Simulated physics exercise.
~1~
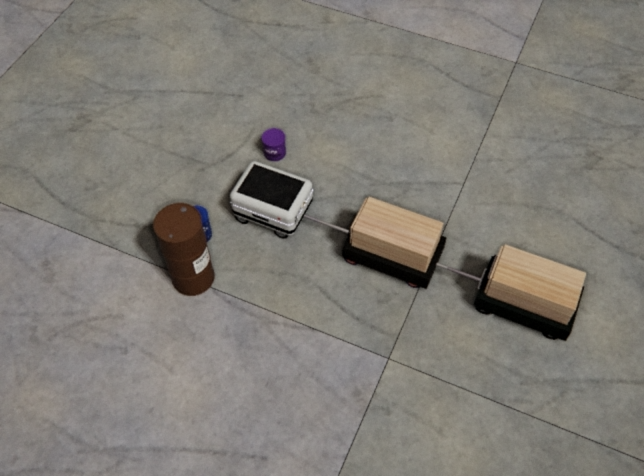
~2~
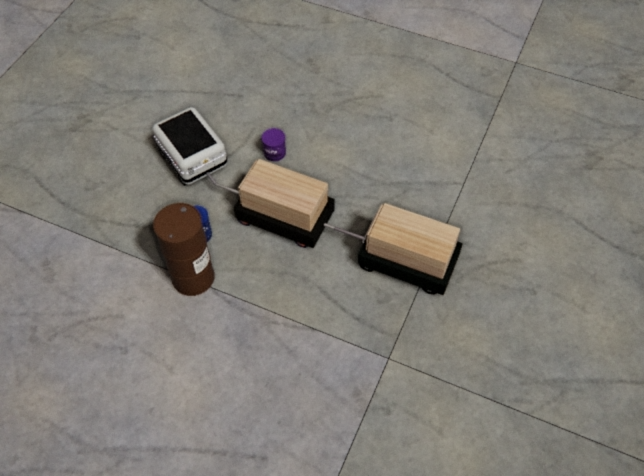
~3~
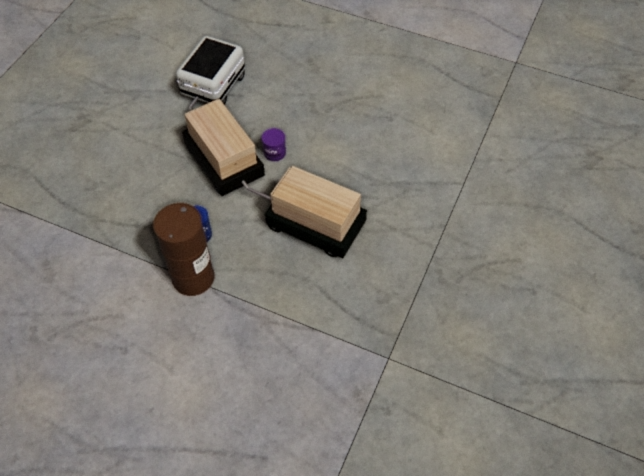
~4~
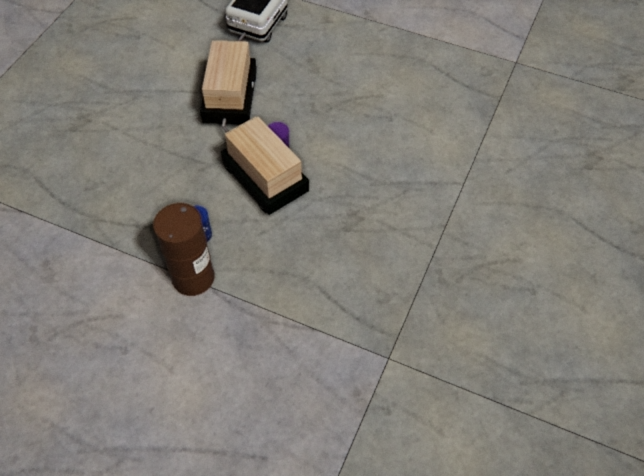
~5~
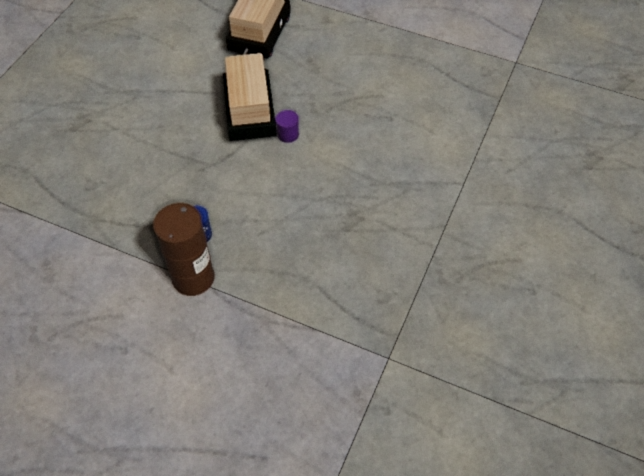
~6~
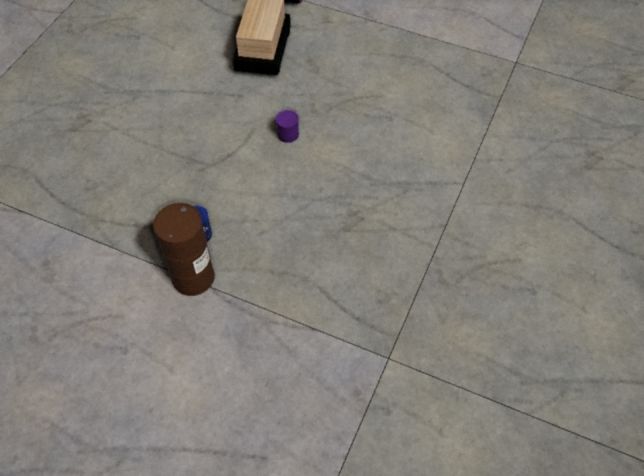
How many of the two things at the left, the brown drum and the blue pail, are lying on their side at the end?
None of them are. The brown drum and the blue pail behind it both stay upright where they were as the train goes by.
